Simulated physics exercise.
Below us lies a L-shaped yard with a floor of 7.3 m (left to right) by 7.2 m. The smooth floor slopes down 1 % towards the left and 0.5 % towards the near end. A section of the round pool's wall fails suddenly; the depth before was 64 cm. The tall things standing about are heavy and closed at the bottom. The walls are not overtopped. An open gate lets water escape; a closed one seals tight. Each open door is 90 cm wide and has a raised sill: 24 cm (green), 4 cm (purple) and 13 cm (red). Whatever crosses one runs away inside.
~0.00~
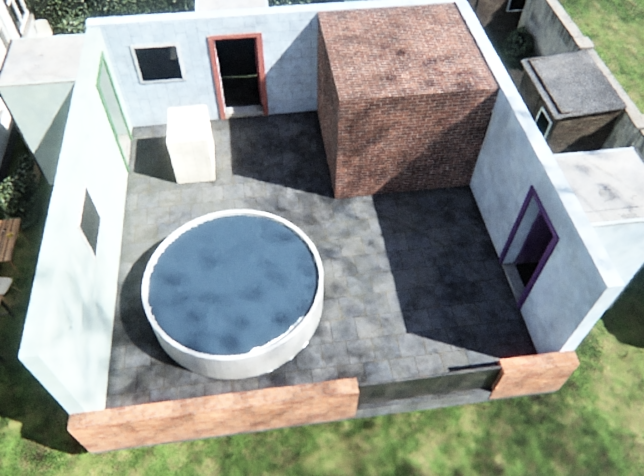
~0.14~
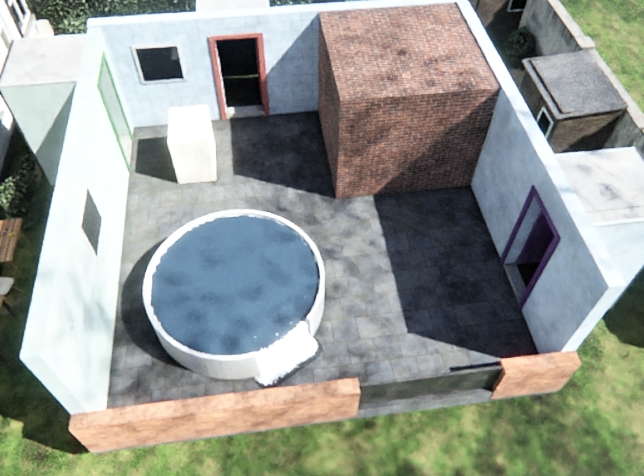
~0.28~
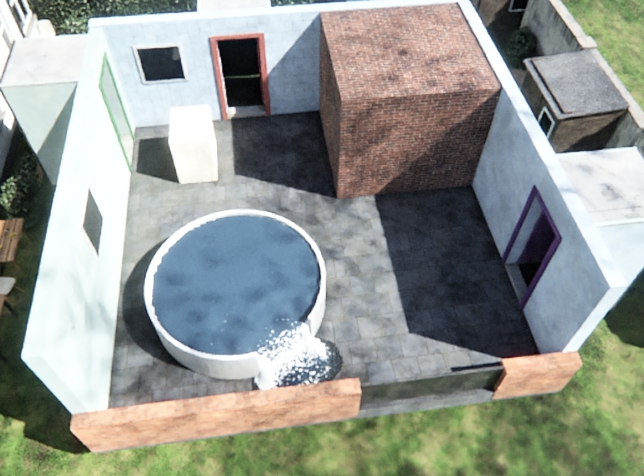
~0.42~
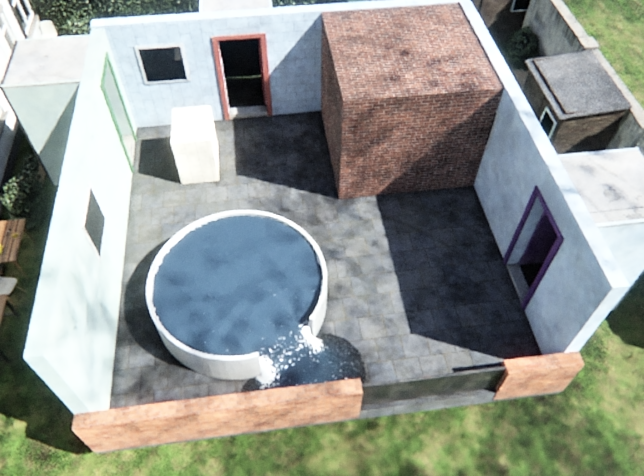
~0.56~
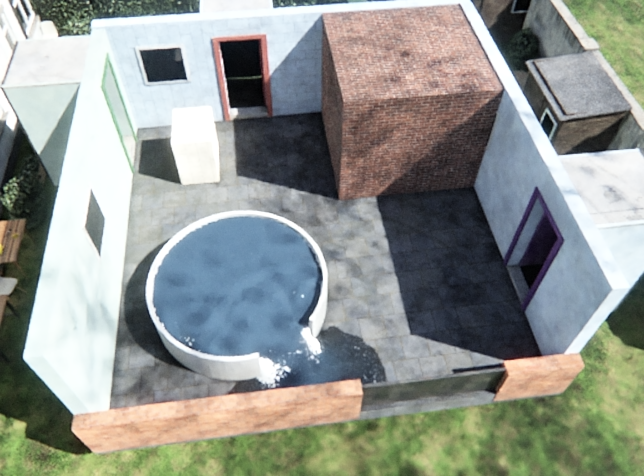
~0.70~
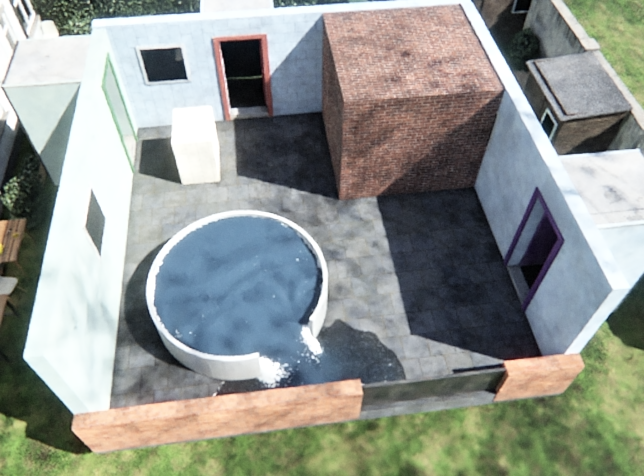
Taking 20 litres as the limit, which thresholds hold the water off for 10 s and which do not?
Within that time: At the green door it does not reach the limit; at the purple door it exceeds the limit; at the red door it keeps below the limit.
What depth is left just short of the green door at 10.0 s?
Roughly 11.0 cm deep.
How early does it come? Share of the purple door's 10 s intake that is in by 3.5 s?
About 30 per cent.
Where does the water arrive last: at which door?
It is the red one.
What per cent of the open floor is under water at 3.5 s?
Near 45 per cent is wet.
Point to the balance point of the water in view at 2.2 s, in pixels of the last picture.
Around (273, 320).
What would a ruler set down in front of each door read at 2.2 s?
In cm: Green 0, purple 15, red 0.
After 1.4 s water covers 15 % of the floor and is deepest (52 cm) near (297, 395); green door not reached, purple door not reached, red door not reached.
After 2.2 s water covers 30 % of the floor and is deepest (48 cm) near (299, 405); green door not reached, purple door 15 cm at the sill, 5 L in, red door not reached.
After 3.5 s water covers 45 % of the floor and is deepest (36 cm) near (299, 405); green door not reached, purple door 19 cm at the sill, 105 L in, red door not reached.
After 6.0 s water covers 75 % of the floor and is deepest (26 cm) near (288, 407); green door 4 cm at the sill, 0 L in, purple door 15 cm at the sill, 232 L in, red door not reached.
After 10.0 s water covers 95 % of the floor and is deepest (18 cm) near (137, 134); green door 11 cm at the sill, 0 L in, purple door 12 cm at the sill, 338 L in, red door 4 cm at the sill, 0 L in.
